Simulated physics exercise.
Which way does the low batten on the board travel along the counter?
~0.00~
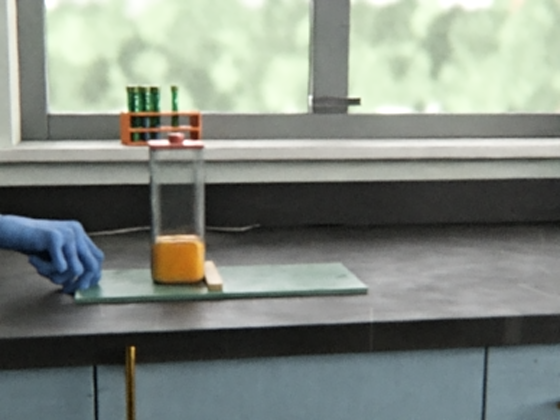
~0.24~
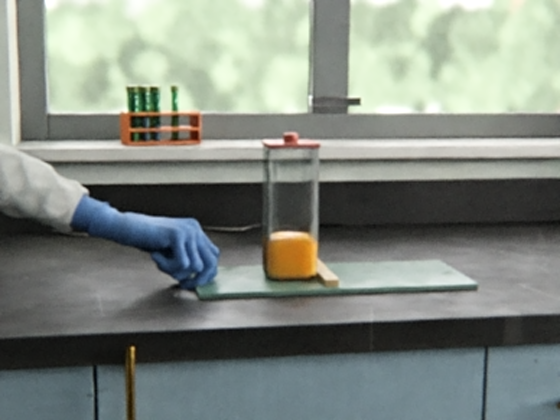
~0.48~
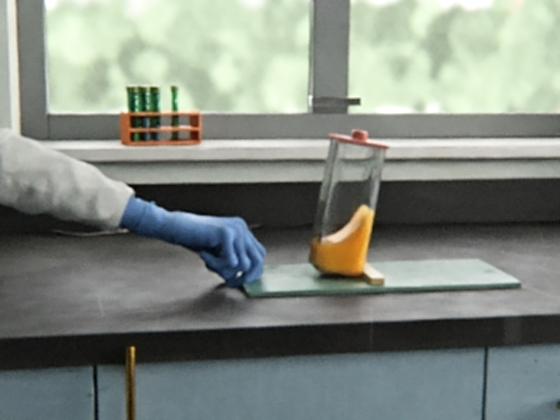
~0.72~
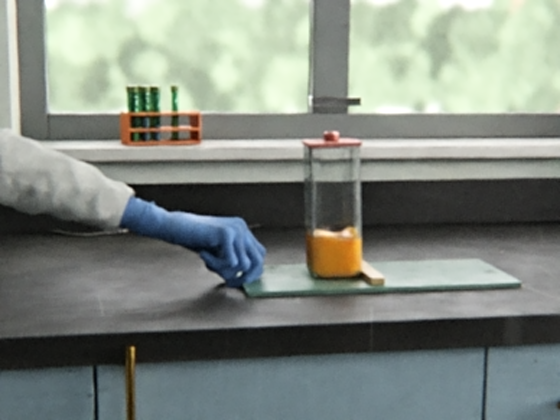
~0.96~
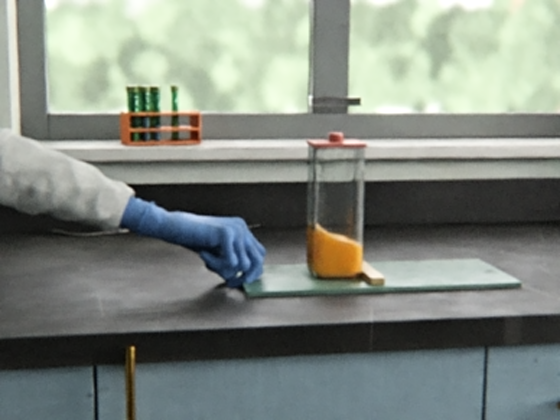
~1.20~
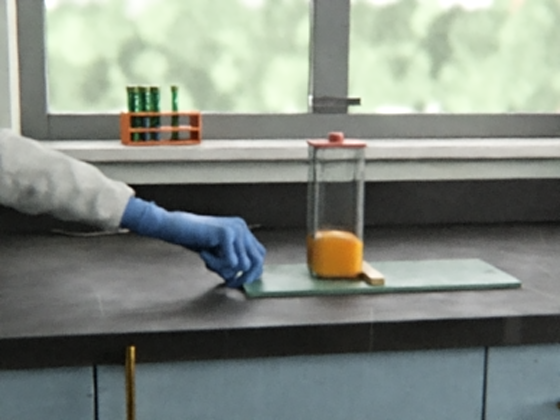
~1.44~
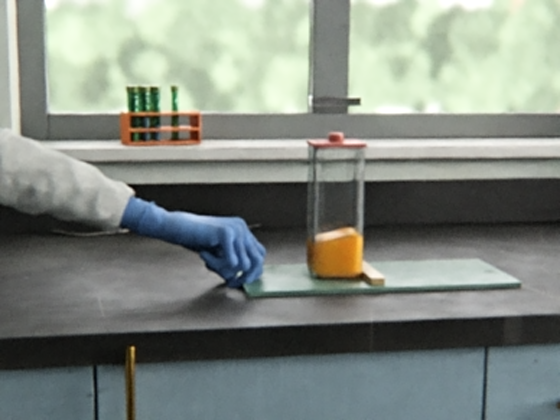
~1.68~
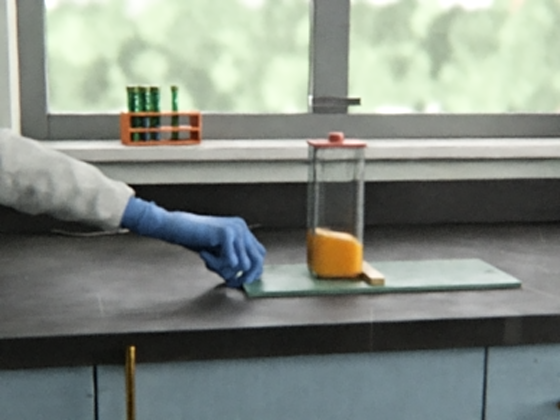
The batten travels to the right along with the board, and then it stops.
On a dark lab counter, a blue-gloved hand slides a green board to the right, carrying a square bottle of orange juice that stands against a low batten. The board stops, the bottle tips right, then rocks back upright as the juice sloshes and the bottle stays standing.
